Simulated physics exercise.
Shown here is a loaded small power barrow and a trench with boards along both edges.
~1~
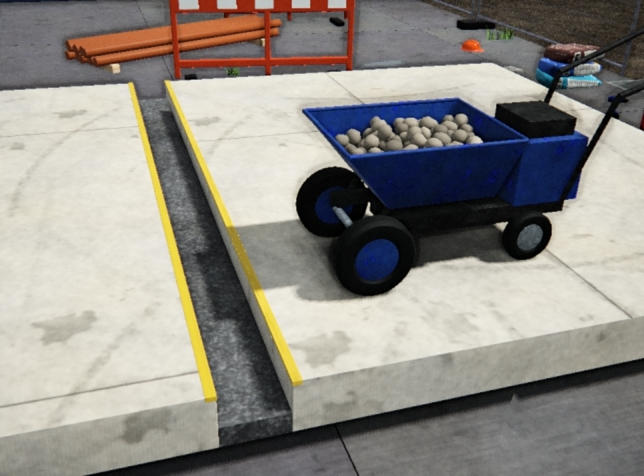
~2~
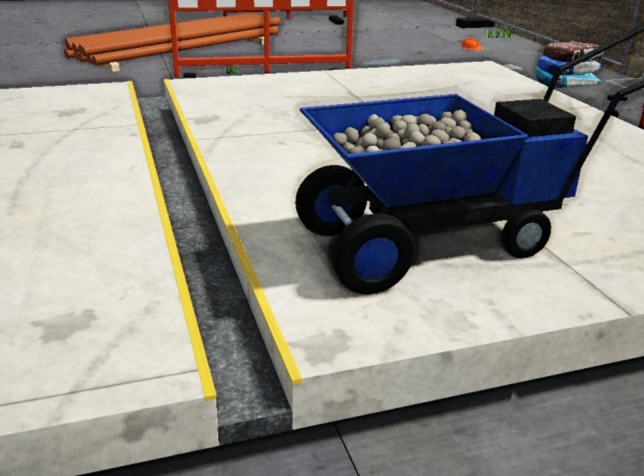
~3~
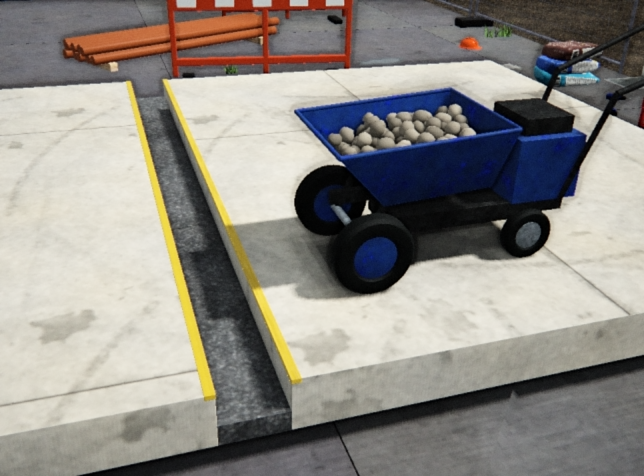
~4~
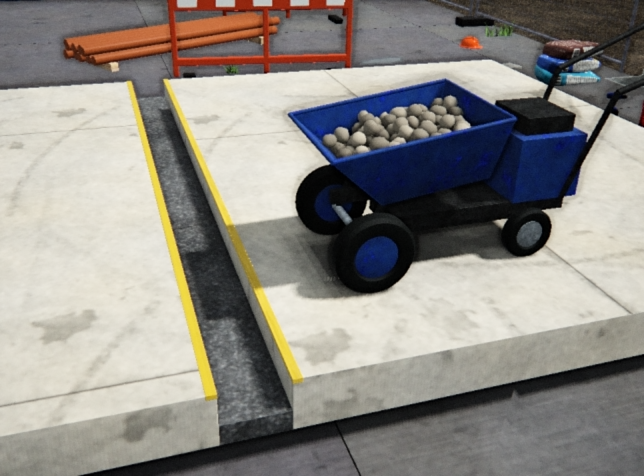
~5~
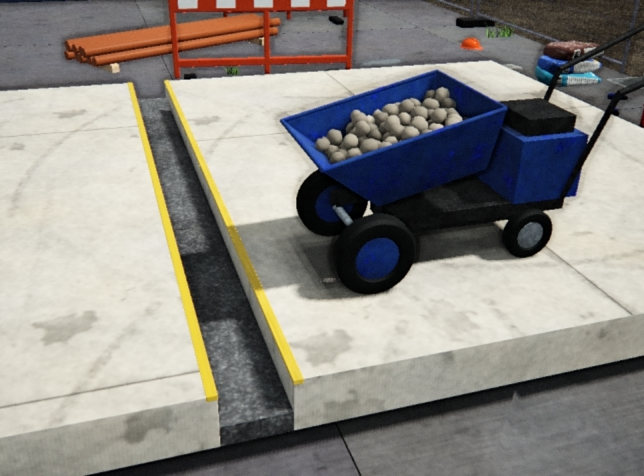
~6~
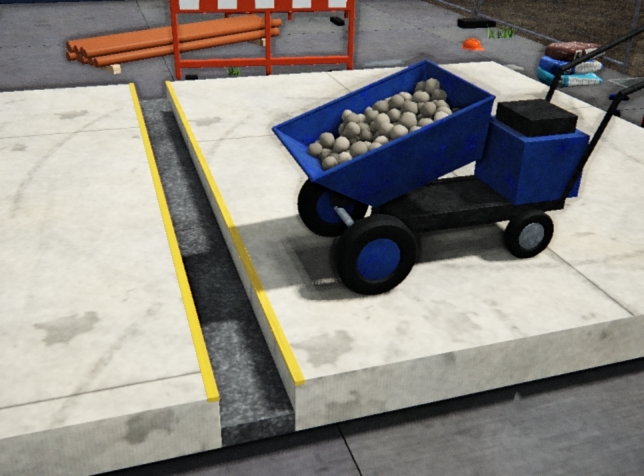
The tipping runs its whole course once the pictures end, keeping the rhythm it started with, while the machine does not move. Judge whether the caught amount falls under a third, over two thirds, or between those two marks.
The trench receives over two thirds of the load.
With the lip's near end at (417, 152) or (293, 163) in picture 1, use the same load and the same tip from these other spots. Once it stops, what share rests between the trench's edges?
About 40 %, then 20 %.
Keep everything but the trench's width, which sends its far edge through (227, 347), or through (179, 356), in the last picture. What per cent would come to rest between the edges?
In order, some 60 and some 100 percent.
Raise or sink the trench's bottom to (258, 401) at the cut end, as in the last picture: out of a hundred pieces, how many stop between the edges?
Roughly 60 in a hundred.
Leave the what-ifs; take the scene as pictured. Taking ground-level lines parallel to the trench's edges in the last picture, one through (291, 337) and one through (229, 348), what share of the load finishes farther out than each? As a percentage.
I'd say some 100 in a hundred, and after that 40 in a hundred.
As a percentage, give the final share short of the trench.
About 0 %.
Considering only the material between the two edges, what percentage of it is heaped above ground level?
Roughly 25 %.
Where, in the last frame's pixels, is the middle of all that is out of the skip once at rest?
I'd place the middle at about (215, 290).
Shortly afterwards, skip tipped steeply; the whole lot in the skip.
Next, skip tipped steeply; the bulk in the skip; a little in or heaped over the trench; a little falling.
Some moments later, skip tipped right over; a little in the skip; only a few short of the trench; the bulk in or heaped over the trench; a little beyond it.
In the end, skip tipped right over; only a few short of the trench; the bulk in or heaped over the trench; a little beyond it.
